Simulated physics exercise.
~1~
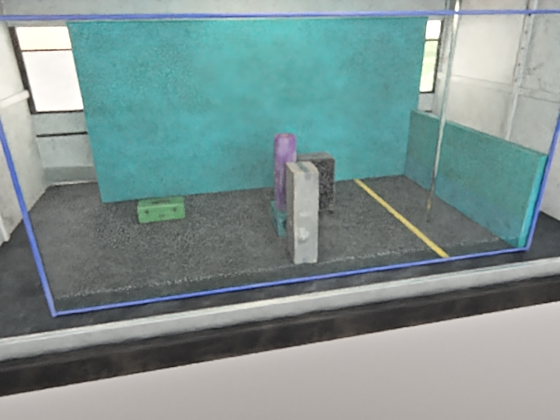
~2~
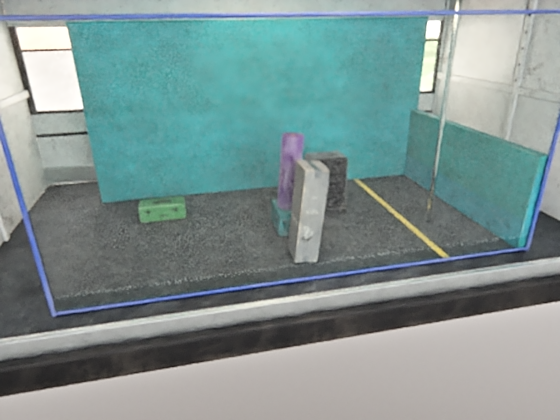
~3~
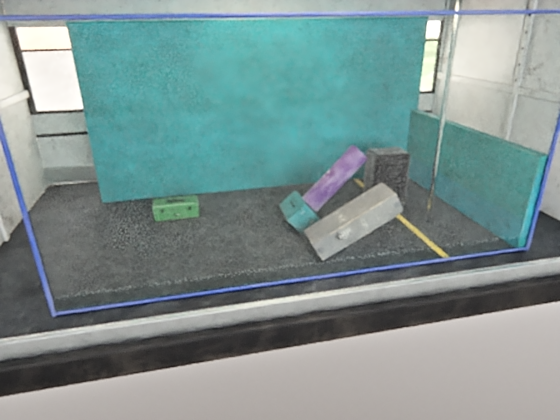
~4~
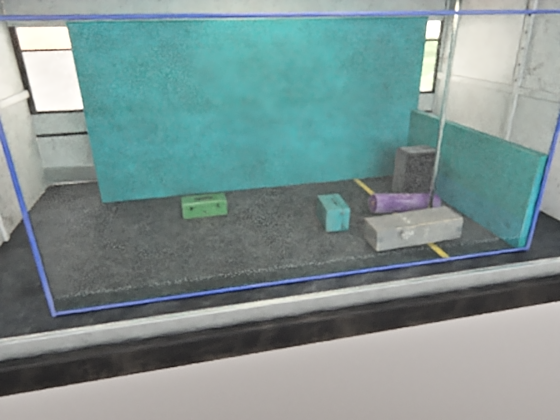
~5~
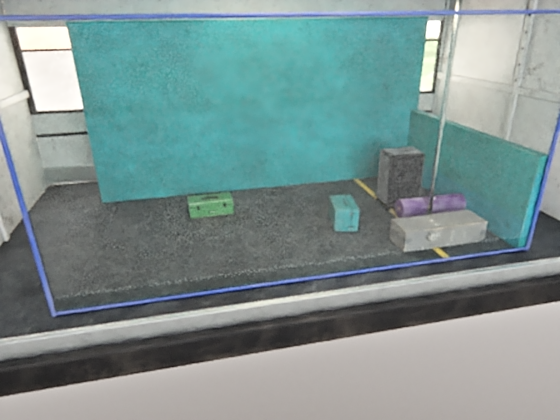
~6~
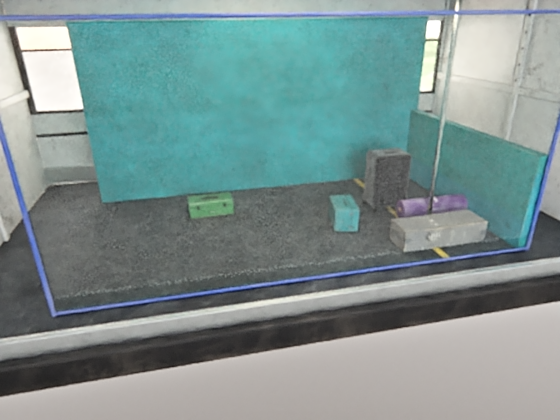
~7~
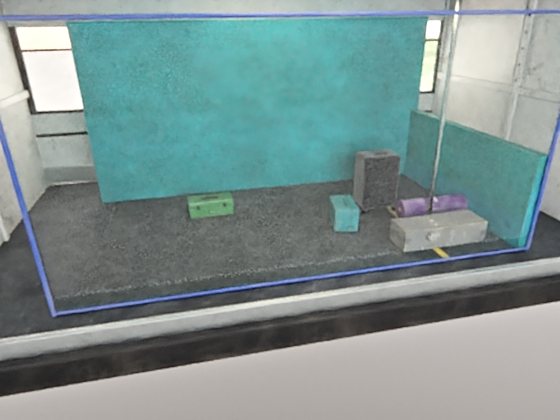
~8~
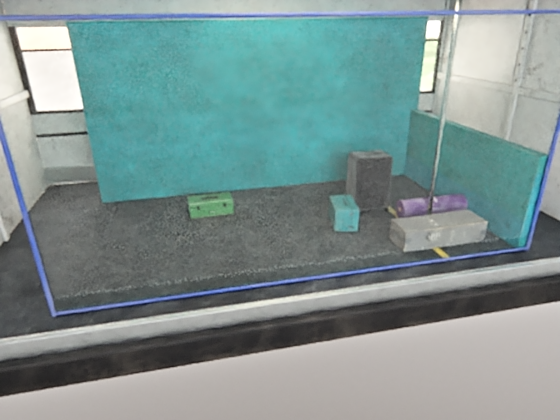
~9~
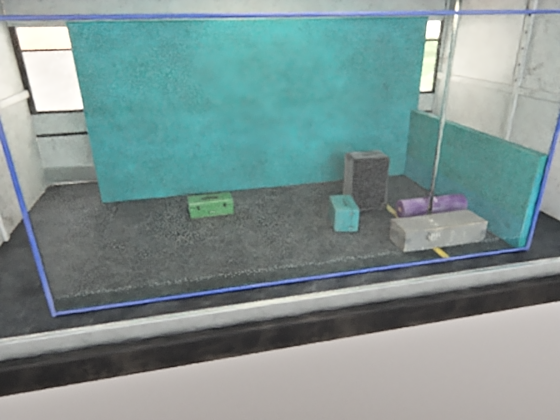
A large teal wall stands behind a dark-floored rail car bay, seen from the front and slightly above, with a pole and low teal wall at right. Near the middle stand an upright purple roll, a grey tall box, a black wheeled case and a teal toolbox, with a green toolbox at left and a yellow line to the right. The case rolls right as the roll and box topple rightward, and both toolboxes slide right. The case crosses the line, then rolls back left. It ends upright short of the line, like the toolboxes, while the fallen roll and box lie across it.
